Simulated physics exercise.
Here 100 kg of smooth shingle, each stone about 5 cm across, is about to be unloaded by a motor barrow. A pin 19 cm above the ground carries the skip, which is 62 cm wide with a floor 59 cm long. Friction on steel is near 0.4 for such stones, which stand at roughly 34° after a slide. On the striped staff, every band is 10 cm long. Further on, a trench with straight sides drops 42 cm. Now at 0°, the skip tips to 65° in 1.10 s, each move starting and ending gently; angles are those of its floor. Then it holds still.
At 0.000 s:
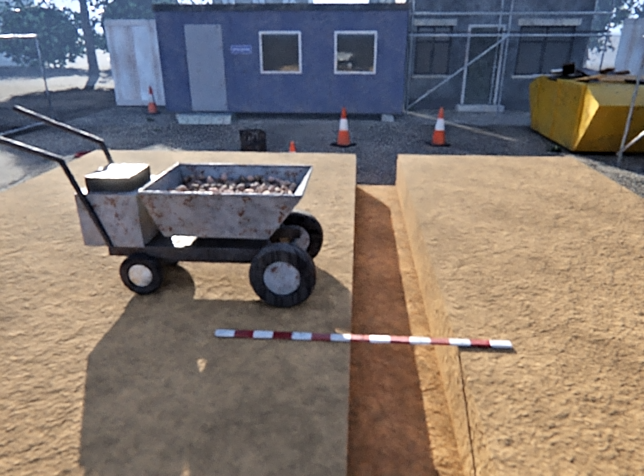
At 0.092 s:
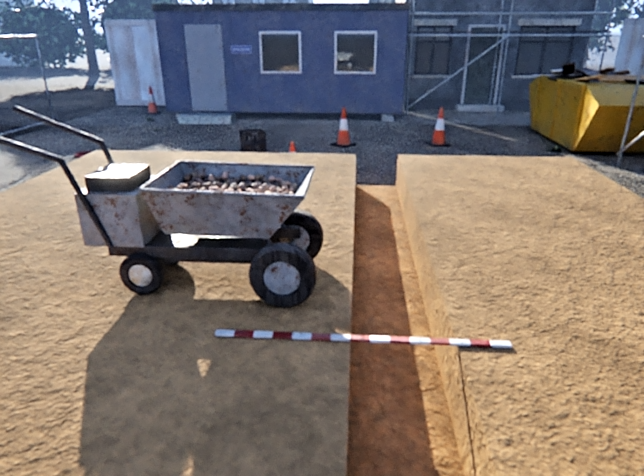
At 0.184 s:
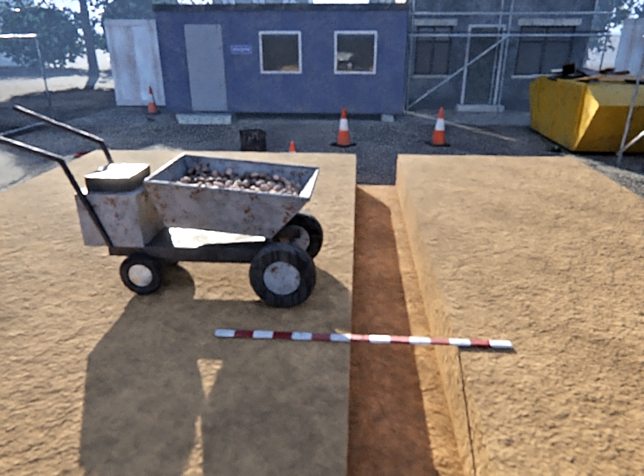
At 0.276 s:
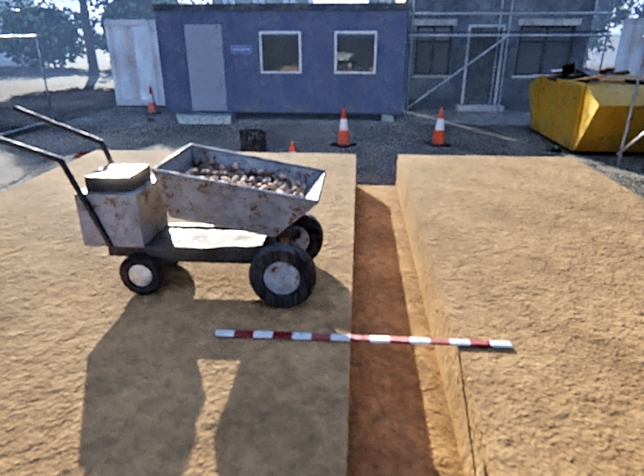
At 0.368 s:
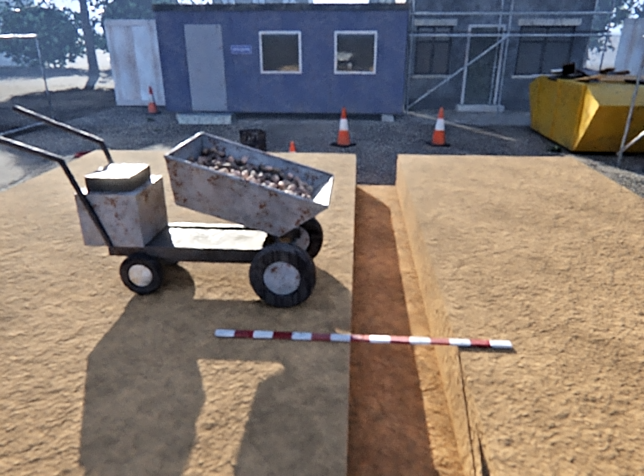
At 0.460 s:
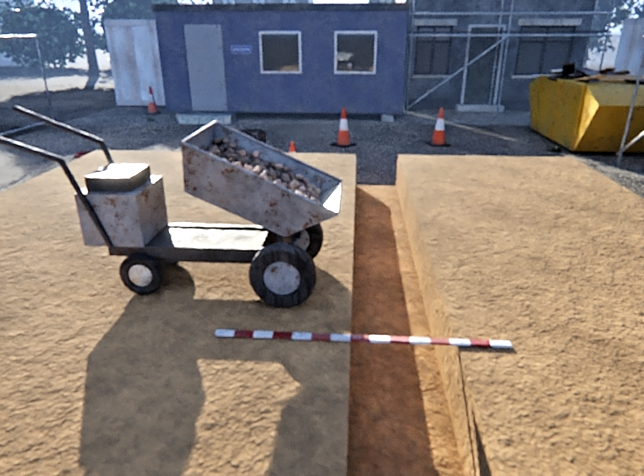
The grey skip of a motor barrow, loaded with stones, sits level beside a straight-sided trench crossed by a red-and-white staff. Its left end lifts slowly at first, then faster, tilting the skip down towards the right, while the barrow's wheels stay still and its shadow changes on the ground.
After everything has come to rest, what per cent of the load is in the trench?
I would say 97 percent.
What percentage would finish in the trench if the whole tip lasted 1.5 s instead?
Then roughly 100 percent.
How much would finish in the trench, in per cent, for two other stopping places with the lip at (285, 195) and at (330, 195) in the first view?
Close to 100 percent in the first case, 75 percent in the second.
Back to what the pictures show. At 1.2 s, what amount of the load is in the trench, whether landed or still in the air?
Approx. 30 % of the load.
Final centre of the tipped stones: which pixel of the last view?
Middle at around (405, 334), I'd say.
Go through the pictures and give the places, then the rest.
The first picture shows lip at (302, 197), floor tilted 0°, highest stones at (225, 181).
In the second picture, the skip is at 1°, its lip at (304, 197); the top of the load is at (222, 180); the stones move at 0.2 m/s on average.
In the third picture, the skip is at 5°, its lip at (310, 199); the top of the load is at (205, 174); the stones move at 0.4 m/s on average.
The fourth picture shows lip at (318, 202), floor tilted 10°, highest stones at (206, 167); the stones move at 0.6 m/s on average.
The fifth picture shows lip at (328, 207), floor tilted 17°, highest stones at (211, 158); the stones move at 0.7 m/s on average.
The sixth picture shows lip at (338, 214), floor tilted 25°, highest stones at (219, 148); the stones move at 0.8 m/s on average.
After 0.8 s the floor is at 55°; 100 % in the skip; the foremost stones are at (353, 228).
After 1.2 s the floor is at 65°; 67 % in the skip, 32 % in the trench; the foremost stones are at (433, 291).
After 1.5 s the floor is at 65°; 27 % in the skip, 70 % in the trench, 3 % past the trench; the foremost stones are at (482, 279).
After 3.5 s the floor is at 65°; 0 % in the skip, 97 % in the trench, 3 % past the trench; the foremost stones are at (514, 283).
